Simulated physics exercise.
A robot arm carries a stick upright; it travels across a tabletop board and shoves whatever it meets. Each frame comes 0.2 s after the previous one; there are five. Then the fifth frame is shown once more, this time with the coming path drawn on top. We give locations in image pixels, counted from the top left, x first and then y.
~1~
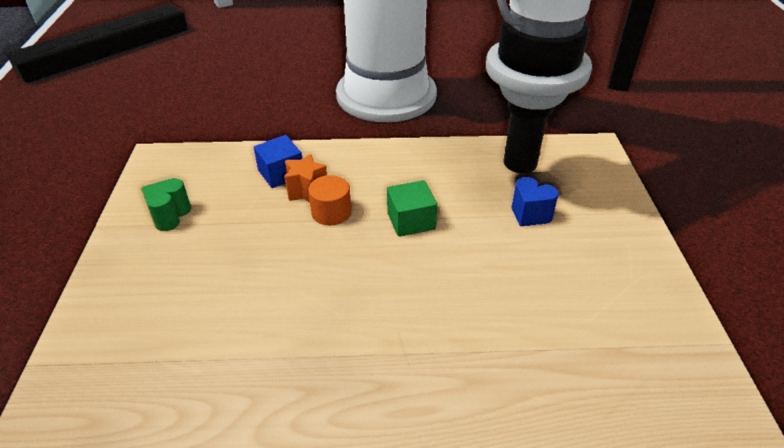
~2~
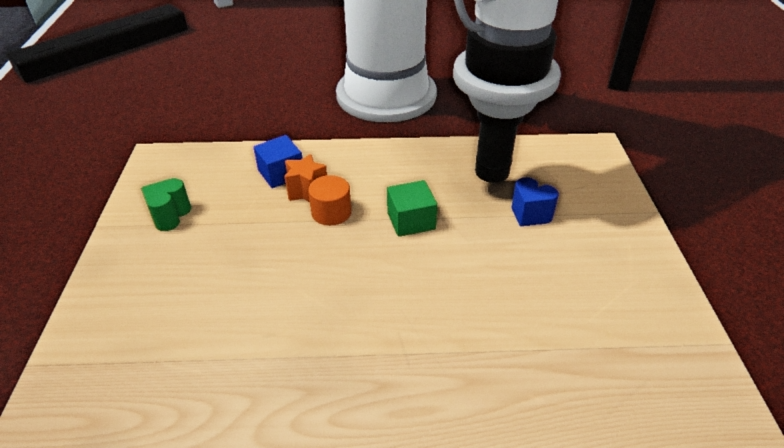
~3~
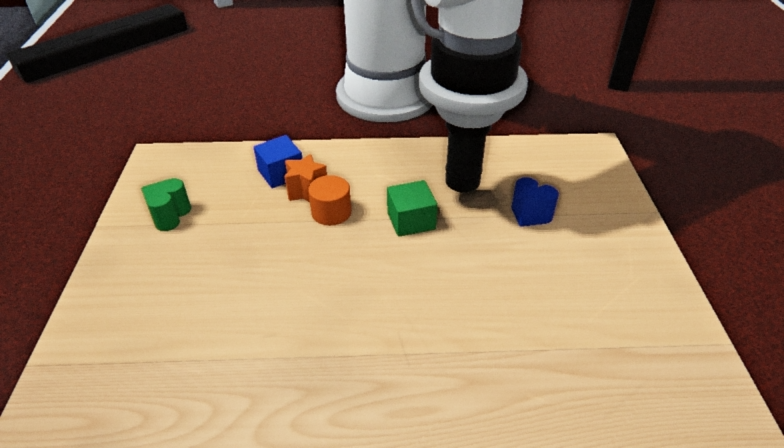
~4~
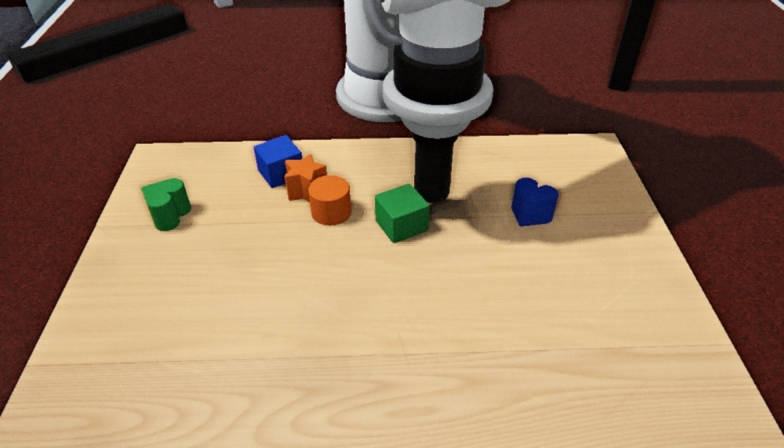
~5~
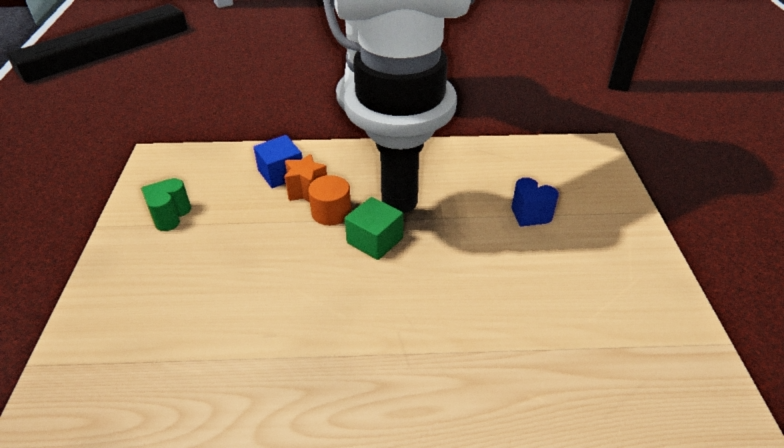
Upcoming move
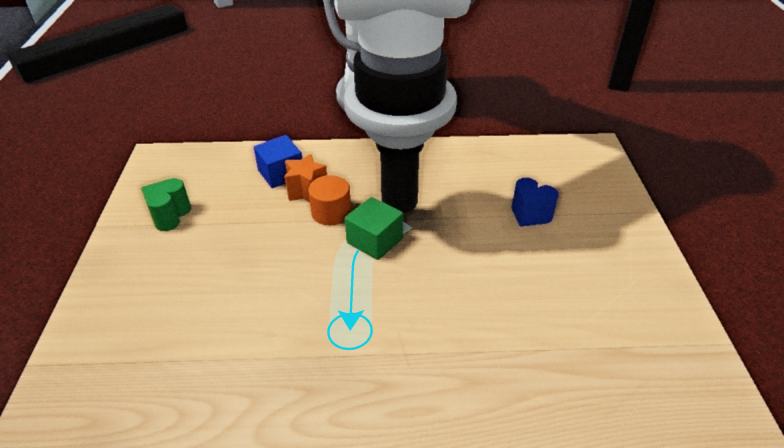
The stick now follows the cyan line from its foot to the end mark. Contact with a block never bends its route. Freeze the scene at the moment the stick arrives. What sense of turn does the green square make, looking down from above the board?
Rotation: Clockwise.
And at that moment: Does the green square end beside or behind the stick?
Short answer: Yes.
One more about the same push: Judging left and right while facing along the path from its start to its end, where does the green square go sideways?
It is pushed towards the right-hand side.
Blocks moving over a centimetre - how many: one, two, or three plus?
I think only one will be displaced.
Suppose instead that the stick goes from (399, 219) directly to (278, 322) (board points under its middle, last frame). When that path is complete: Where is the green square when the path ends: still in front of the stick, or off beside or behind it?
Still being pushed.
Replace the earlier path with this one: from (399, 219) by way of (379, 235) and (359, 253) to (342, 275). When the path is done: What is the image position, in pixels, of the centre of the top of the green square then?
It sits at (304, 271).
Drawn move, from (399, 219) through (363, 245) and (352, 284) to (350, 331).
What follows on the original path. One third of the way, stick at (362, 229); green square at (334, 243).
Two thirds of the way, stick at (351, 268); green square at (307, 272), turned 35° clockwise.
At the end, stick at (349, 315); orange circular block still; green square at (302, 276), turned 50° clockwise.
